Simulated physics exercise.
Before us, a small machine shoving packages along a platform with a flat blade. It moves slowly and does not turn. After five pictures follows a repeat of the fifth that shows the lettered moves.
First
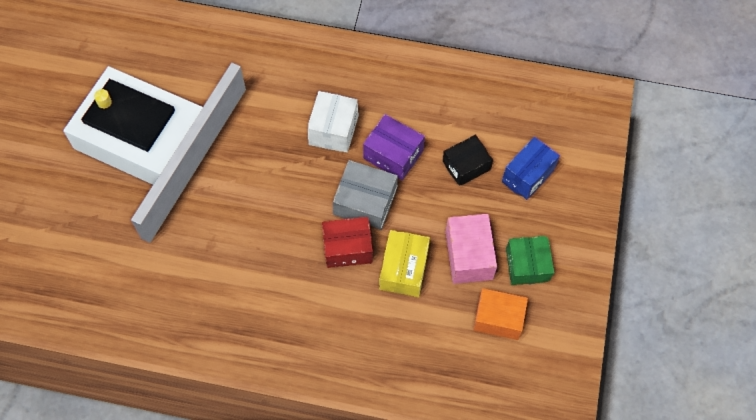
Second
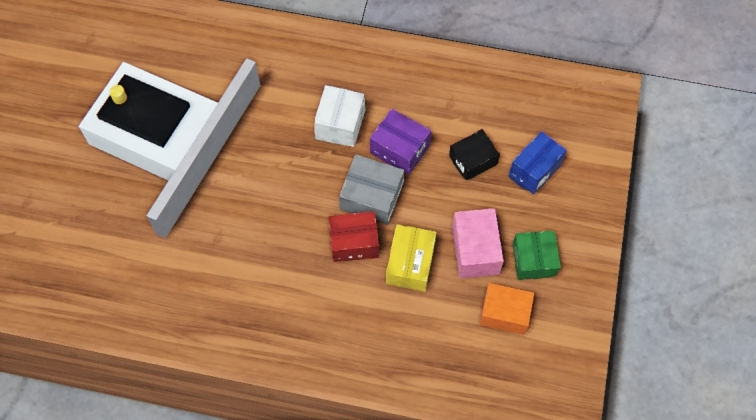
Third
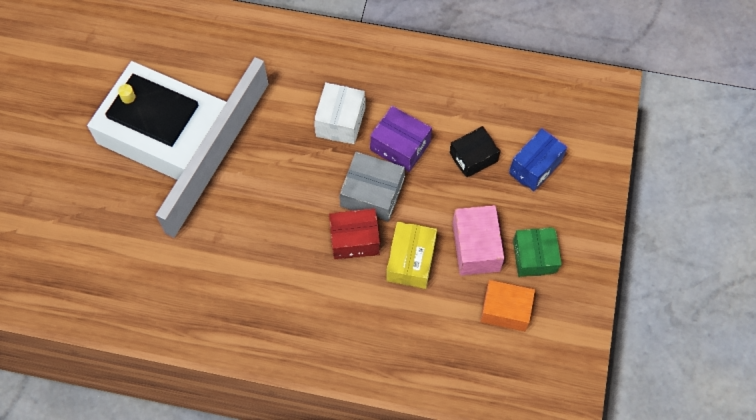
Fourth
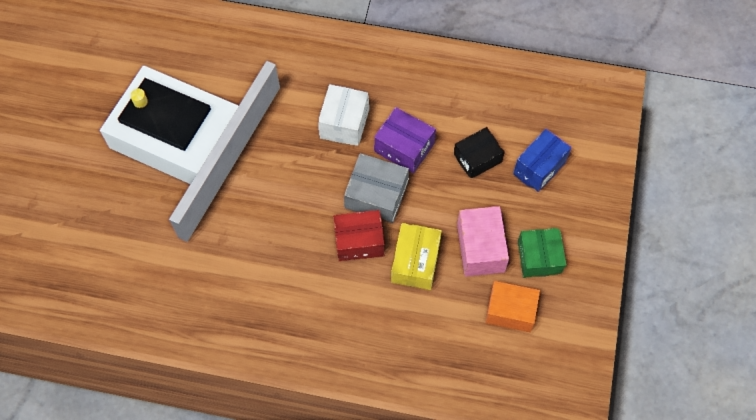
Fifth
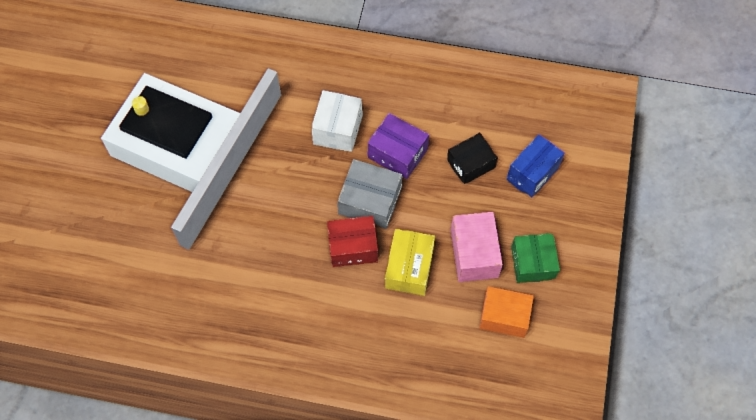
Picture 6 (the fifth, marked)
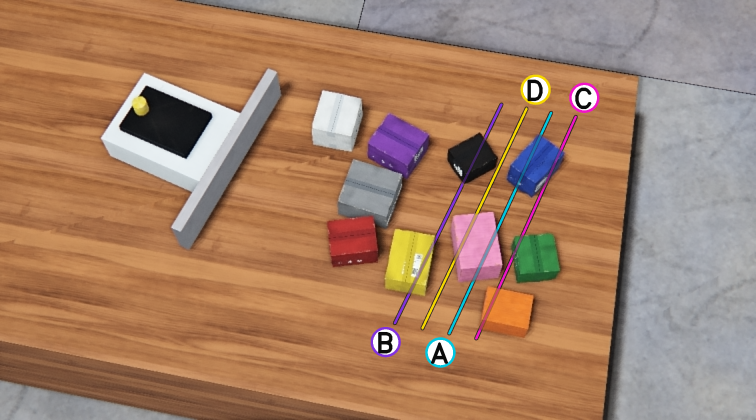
On a wooden platform, a small white machine with a flat grey blade inching right toward scattered colourful packages, which remain untouched.
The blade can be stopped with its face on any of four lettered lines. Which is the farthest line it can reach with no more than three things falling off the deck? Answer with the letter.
No fourth one falls up to C.
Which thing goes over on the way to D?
The blue parcel.
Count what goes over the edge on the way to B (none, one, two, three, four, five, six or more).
The count is none.
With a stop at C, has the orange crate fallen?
No.
On the marked copy, A at (503, 218); B at (451, 209); C at (529, 222); D at (477, 213).
With C. Early on, robot (276, 142); white parcel (388, 134); black parcel (477, 160).
Further on, robot (385, 161); blue parcel (611, 181); black parcel (579, 171).
At the end, robot (469, 175); blue parcel over the edge; black parcel over the edge; three fallen.
As for the rest, A is within the limit but short; B is within the limit but short; D is within the limit but short.
